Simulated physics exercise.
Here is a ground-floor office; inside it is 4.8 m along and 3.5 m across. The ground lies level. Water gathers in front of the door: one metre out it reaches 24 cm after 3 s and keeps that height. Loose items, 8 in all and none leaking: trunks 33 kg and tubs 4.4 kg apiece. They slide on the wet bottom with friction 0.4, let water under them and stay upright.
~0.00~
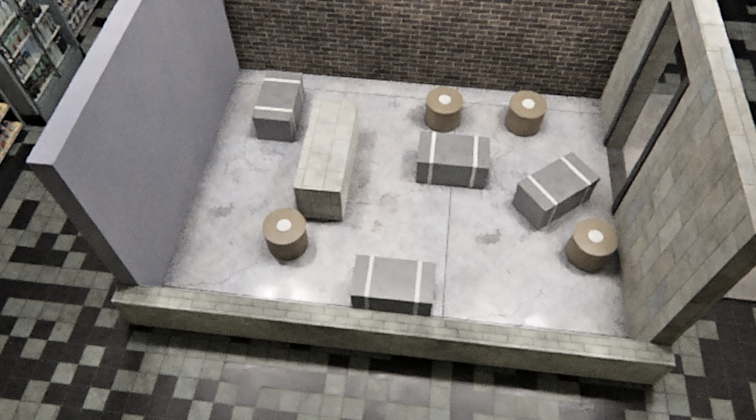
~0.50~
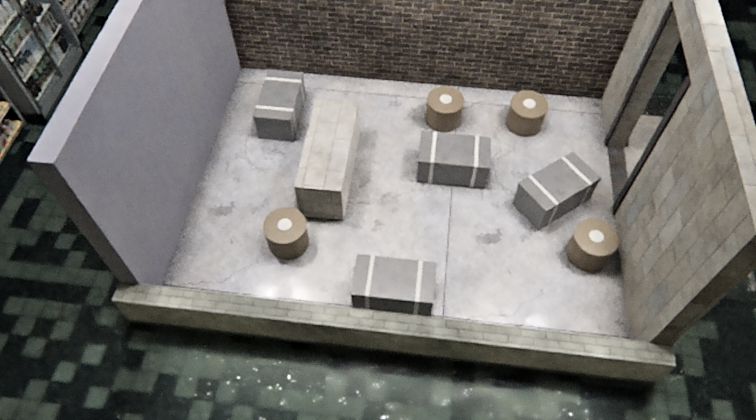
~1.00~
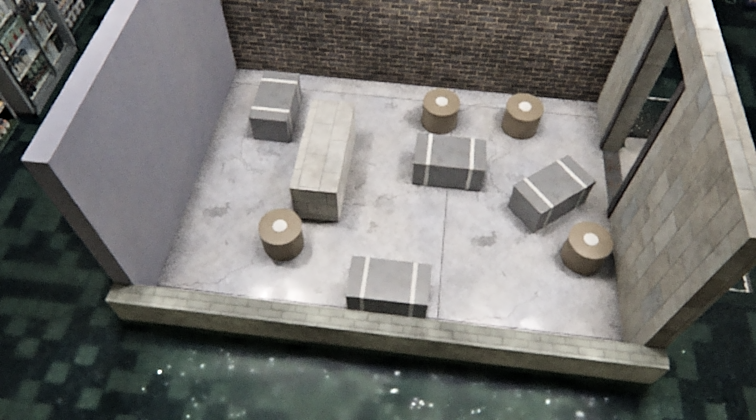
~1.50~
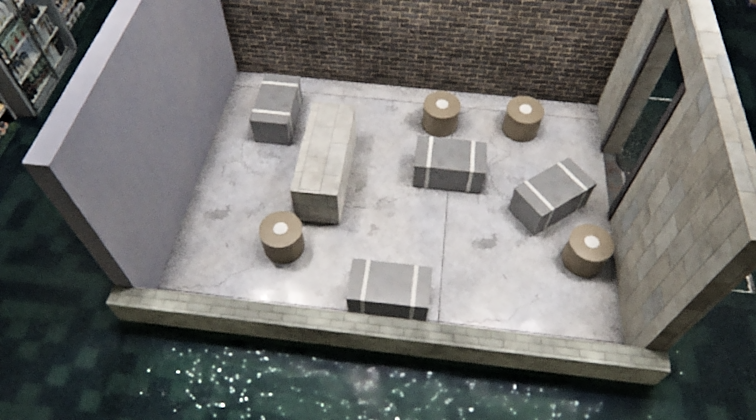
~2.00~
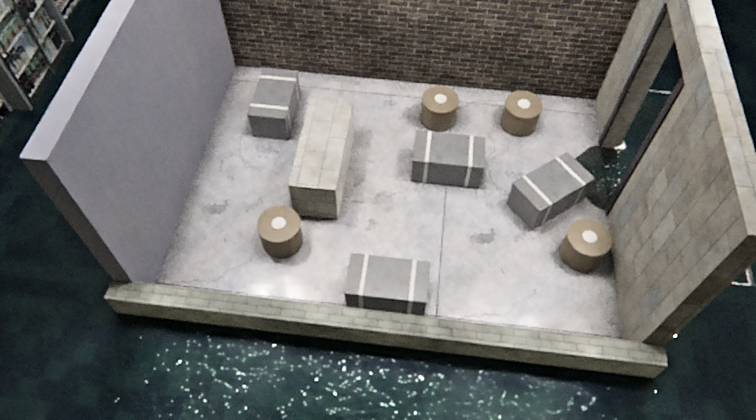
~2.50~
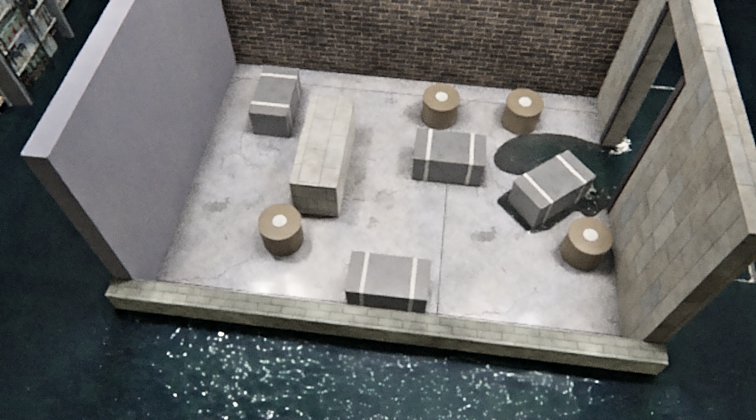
A walled room holding gray trunks and brown tubs stayed still while dark water spread over the tiled ground outside, then seeped through the opening on the right and pooled around the nearest trunk.
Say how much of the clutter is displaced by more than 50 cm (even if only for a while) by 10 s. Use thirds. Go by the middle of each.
It is two thirds or more.
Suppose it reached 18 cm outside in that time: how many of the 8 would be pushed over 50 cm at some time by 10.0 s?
In that case 3 of them.
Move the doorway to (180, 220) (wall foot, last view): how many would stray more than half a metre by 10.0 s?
Then 3.
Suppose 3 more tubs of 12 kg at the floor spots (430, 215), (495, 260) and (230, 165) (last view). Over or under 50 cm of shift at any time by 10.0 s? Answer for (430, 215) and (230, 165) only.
In that order: Over, more.
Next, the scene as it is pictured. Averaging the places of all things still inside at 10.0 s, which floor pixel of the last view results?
At about (351, 234).
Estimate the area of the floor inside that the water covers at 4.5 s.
Roughly 7.5 m2.
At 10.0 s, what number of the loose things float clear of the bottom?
I count 5.
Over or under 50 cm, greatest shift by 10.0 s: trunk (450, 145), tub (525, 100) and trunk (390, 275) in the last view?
In that order: Under, past it, less.
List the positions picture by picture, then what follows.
The first picture shows a trunk at (278, 95), on the bottom; a tub at (528, 104) rests on the ground; water covers 0.0 m2; 0 of 8 have shifted.
The second picture shows a trunk at (279, 94), on the bottom; a tub at (529, 104), on the bottom; 0.0 m2 under water; 0 of 8 have shifted.
The third picture shows a trunk at (275, 95) rests on the ground; a tub at (525, 107) rests on the ground; 0.0 m2 under water; 0 of 8 have shifted.
The fourth picture shows a trunk at (275, 98) rests on the ground; a tub at (526, 109) rests on the ground; 0.0 m2 under water; 0 of 8 have shifted.
The fifth picture shows a trunk at (273, 92), on the bottom; a tub at (524, 104) rests on the ground; 0.2 m2 under water; 0 of 8 have shifted.
The sixth picture shows a trunk at (274, 90) rests on the ground; a tub at (525, 102) rests on the ground; 0.8 m2 under water; 0 of 8 have shifted.
After 3.5 s 0 of 8 are over 50 cm from their spots; 0 afloat.
After 4.5 s 4 of 8 are over 50 cm from their spots; 2 afloat.
After 7.0 s 5 of 8 are over 50 cm from their spots; 3 afloat.
After 10.0 s 6 of 8 are over 50 cm from their spots, and 6 have been at some point; 5 afloat.
